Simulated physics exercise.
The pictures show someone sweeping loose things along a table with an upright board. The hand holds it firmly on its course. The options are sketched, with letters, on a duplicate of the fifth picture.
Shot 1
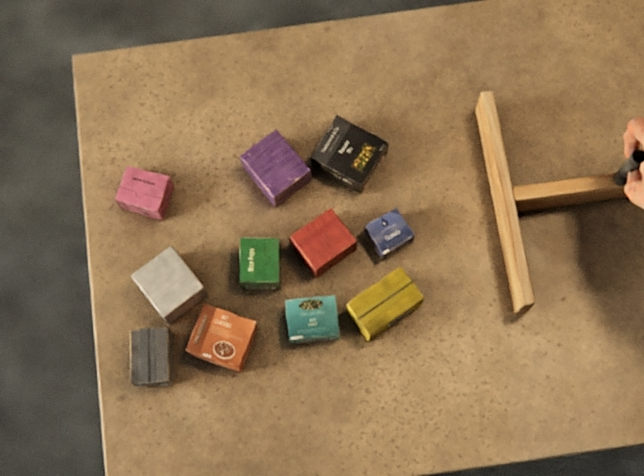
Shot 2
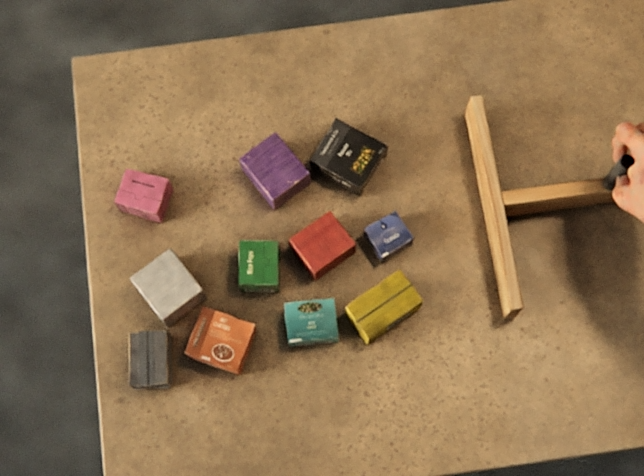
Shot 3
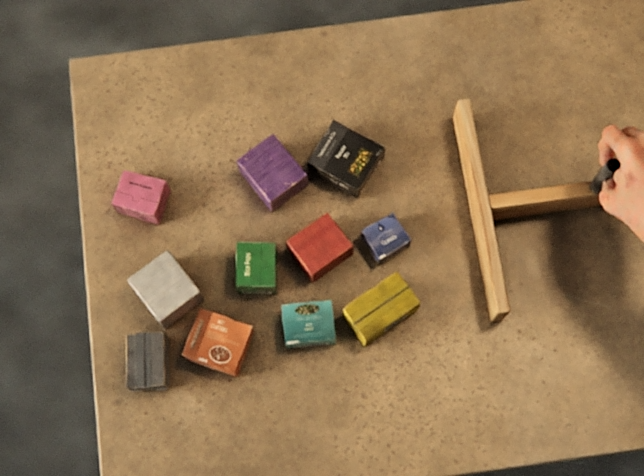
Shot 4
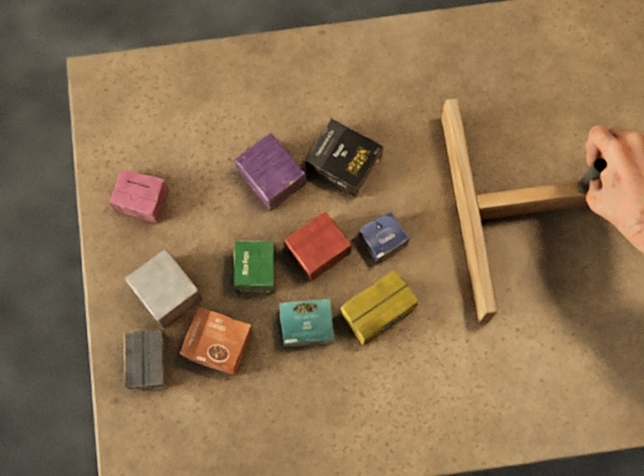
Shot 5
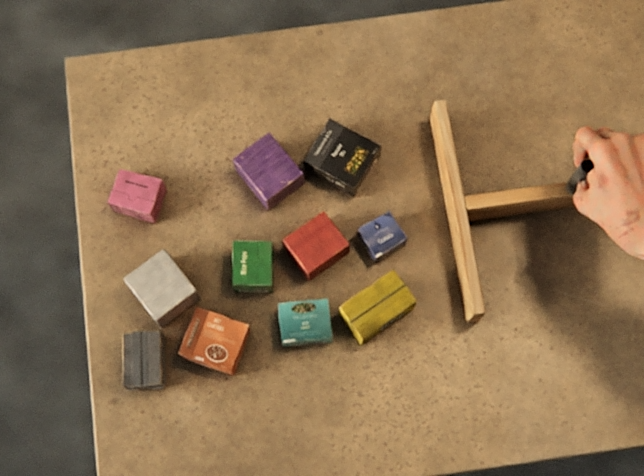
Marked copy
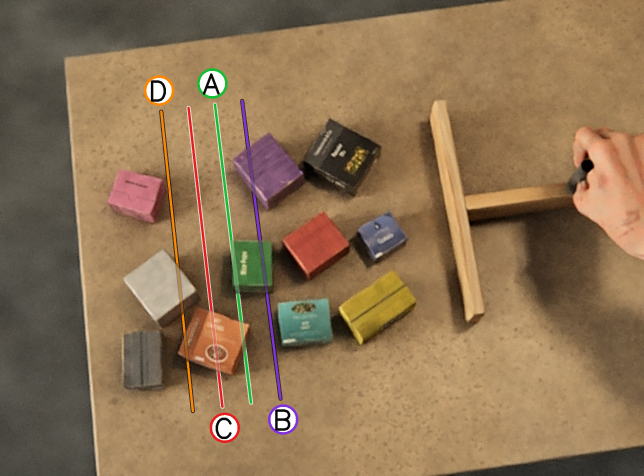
On a speckled brown tabletop, eleven small colourful boxes and blocks lie scattered to the left of an upright wooden board with a handle. A hand at the right grips the handle and slides the board steadily leftward, narrowing the gap to the blue and yellow boxes without touching them.
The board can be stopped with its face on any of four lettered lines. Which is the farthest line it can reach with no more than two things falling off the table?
Line A.
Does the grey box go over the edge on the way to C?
By then, yes.
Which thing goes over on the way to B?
The grey box goes over.
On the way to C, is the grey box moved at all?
Yes.
On the copy, A at (232, 248); B at (261, 244); C at (205, 251); D at (176, 255).
On A. First, board (377, 215); black box (318, 153); turquoise packet (287, 325).
Then, board (296, 226); grey box (110, 367); white block (139, 295).
Finally, board (234, 234); grey box over the edge; white block over the edge; two fallen.
By contrast, B is within the limit but short; C drops three; D drops five.
